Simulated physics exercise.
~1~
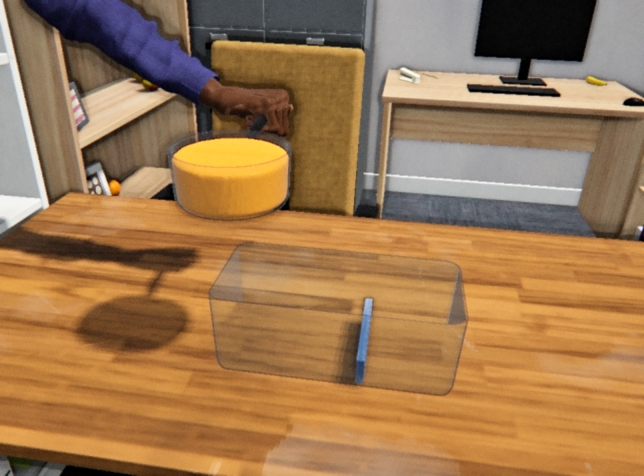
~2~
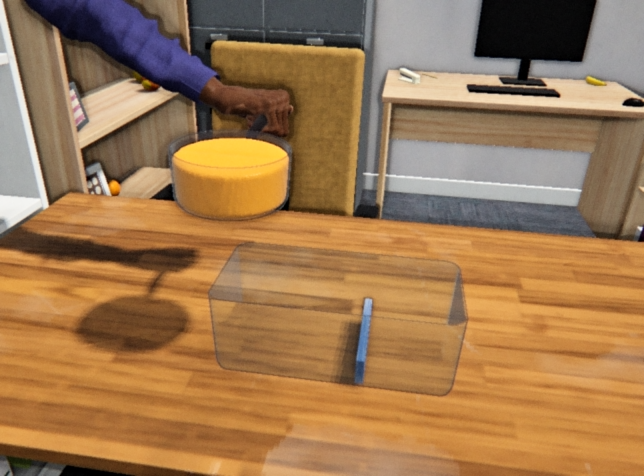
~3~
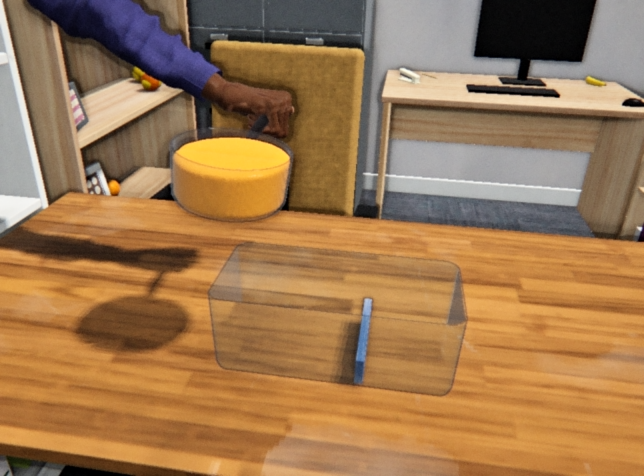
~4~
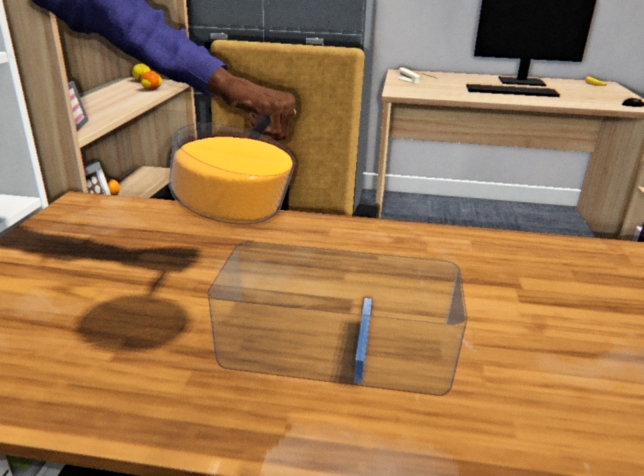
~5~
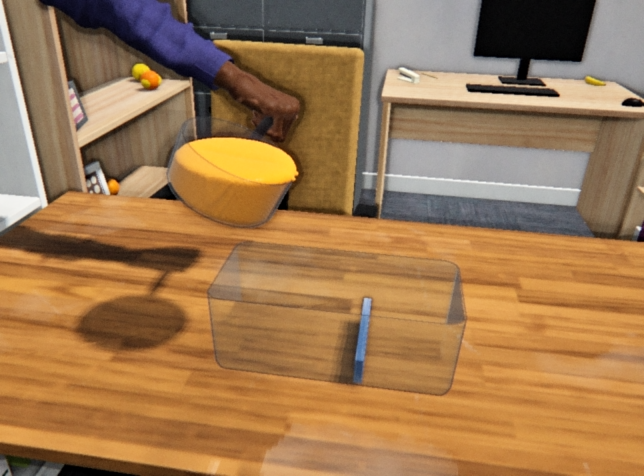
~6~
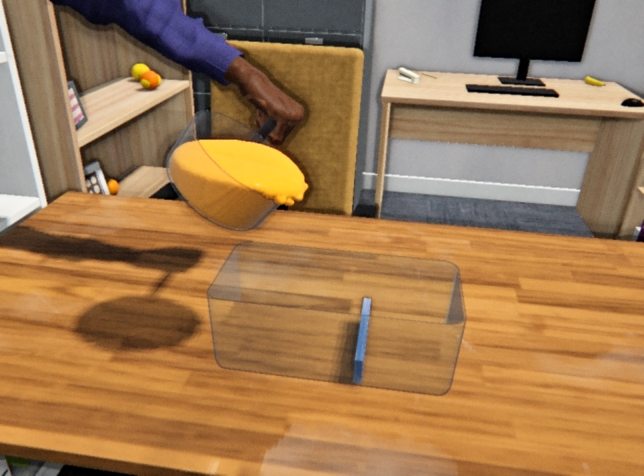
At a wooden table, a hand held a clear pan of orange juice above the left end of a see-through basin, then tilted it rightward until juice began coming over the edge.
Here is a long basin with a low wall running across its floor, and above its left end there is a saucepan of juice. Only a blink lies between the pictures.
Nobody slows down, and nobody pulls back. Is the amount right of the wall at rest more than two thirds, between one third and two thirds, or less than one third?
It is less than one third.
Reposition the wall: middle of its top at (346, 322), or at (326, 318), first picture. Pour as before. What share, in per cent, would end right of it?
Roughly 20 % and then 45 %.
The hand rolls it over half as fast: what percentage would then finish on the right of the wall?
I'd say close to 15 %.
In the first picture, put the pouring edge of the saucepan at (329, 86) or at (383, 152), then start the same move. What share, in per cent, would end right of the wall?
The first start yields 40 per cent, the second 55 per cent.
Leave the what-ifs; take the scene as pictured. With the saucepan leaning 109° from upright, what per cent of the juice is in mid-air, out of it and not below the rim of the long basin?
I'd put it at roughly 35 percent of it.
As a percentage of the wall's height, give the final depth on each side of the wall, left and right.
Left side: Approx. 60 %; right side: Approx. 20 %.
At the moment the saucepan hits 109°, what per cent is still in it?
Near 10 in a hundred still remains.
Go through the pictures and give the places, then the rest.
Tilt 0°; pouring edge (289, 153); surface from (177, 150) to (288, 158); the long basin's rim runs from (224, 268) to (463, 293); the wall's top is at (365, 328), in the first frame.
Tilt 2°; pouring edge (289, 155); surface from (178, 149) to (288, 159), in the second frame.
Tilt 7°; pouring edge (291, 160); surface from (179, 149) to (289, 161), in the third frame.
Tilt 15°; pouring edge (292, 168); surface from (179, 148) to (292, 163), in the fourth frame.
Tilt 25°; pouring edge (293, 179); surface from (178, 148) to (293, 171); 3 per cent is over the edge, in the fifth frame.
Tilt 38°; pouring edge (290, 192); surface from (178, 147) to (276, 172); 9 per cent is over the edge, in the sixth frame.
A moment on, the saucepan is tipped right over and 11 per cent is still to pour, 52 is left of the wall and 0 right of it.
Next, the saucepan is tipped right over and 1 per cent is still to pour, 78 is left of the wall and 7 right of it.
Then the saucepan is tipped right over and 0 per cent is still to pour, 77 is left of the wall and 17 right of it.
Later the saucepan is tipped right over and 0 per cent is still to pour, 77 is left of the wall and 17 right of it.
Finally, 76 per cent lies left of the wall, 18 right of it and 6 outside.
